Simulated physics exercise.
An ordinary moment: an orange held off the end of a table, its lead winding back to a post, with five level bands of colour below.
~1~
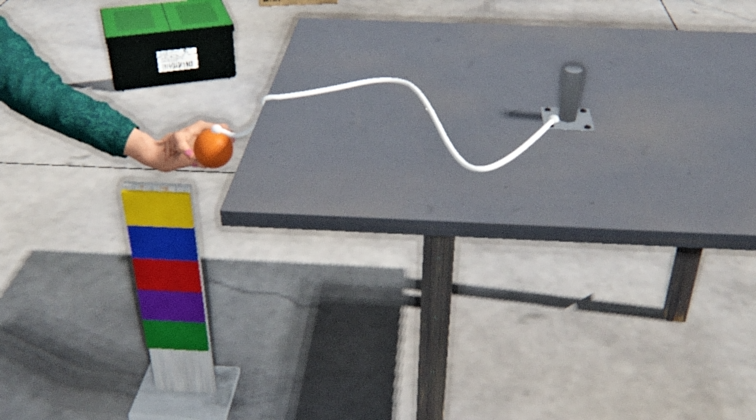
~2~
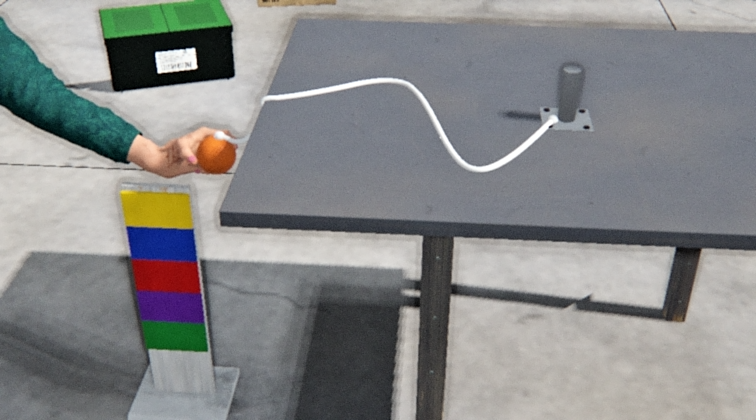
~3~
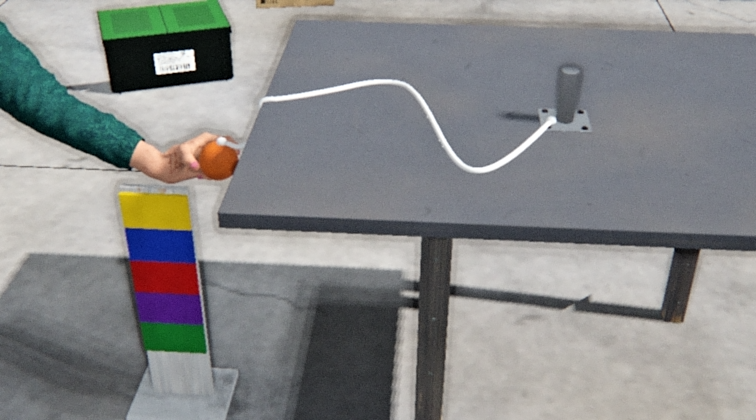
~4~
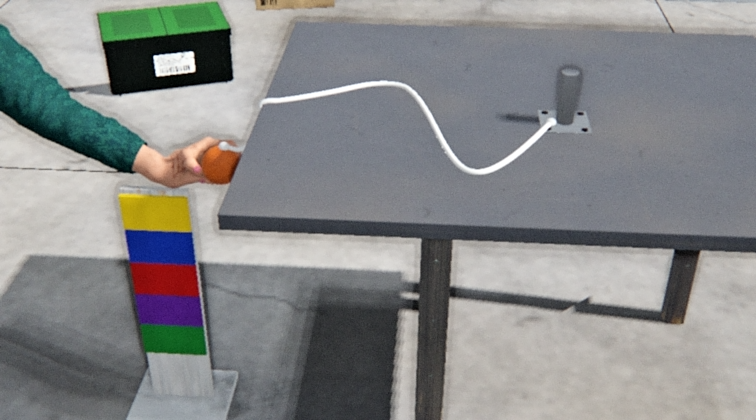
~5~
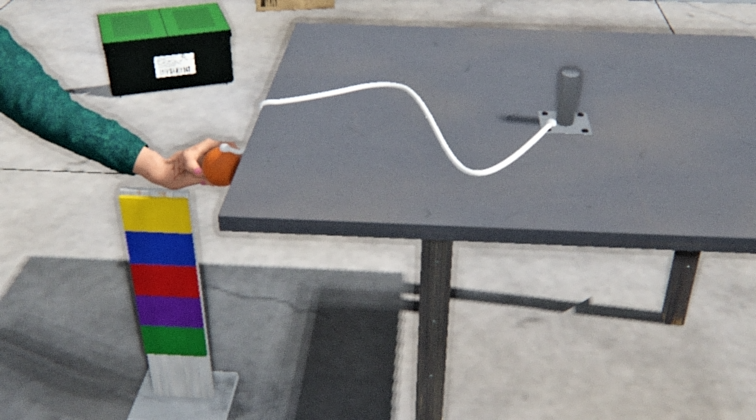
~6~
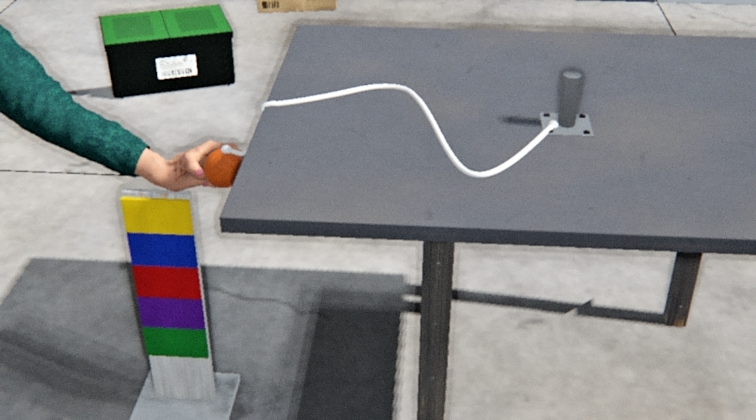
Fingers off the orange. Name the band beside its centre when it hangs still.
The green one.
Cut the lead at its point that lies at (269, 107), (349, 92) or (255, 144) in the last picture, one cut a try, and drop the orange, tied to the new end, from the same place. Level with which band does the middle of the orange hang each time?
Try by try: Red; yellow; purple.
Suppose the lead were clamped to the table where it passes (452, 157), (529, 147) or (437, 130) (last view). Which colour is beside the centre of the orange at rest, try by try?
In that order: Red; purple; blue.
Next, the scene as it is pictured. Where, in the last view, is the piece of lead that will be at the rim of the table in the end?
At (421, 104), roughly.
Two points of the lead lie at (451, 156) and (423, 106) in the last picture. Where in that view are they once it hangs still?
Near (371, 124) and (261, 126).
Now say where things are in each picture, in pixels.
In the first picture, orange (214, 149); yellow (157, 211); blue (162, 244); red (167, 277); purple (171, 307); green (176, 337).
In the second picture, orange (217, 155); lead through (532, 140) (463, 164) (432, 115) (386, 81) (296, 96).
In the third picture, orange (219, 161).
In the fourth picture, orange (221, 165); lead through (530, 142) (461, 167) (430, 118) (384, 84) (295, 99).
In the fifth picture, orange (222, 167).
In the sixth picture, orange (224, 169); lead through (532, 145) (463, 169) (432, 121) (386, 87) (297, 102).
Soon after, orange near (251, 338); level with green.
Then, orange near (294, 371); level with green.
Further on, orange near (265, 352); level with green.
At rest, orange near (280, 364); level with green. The lead holds its middle at green.
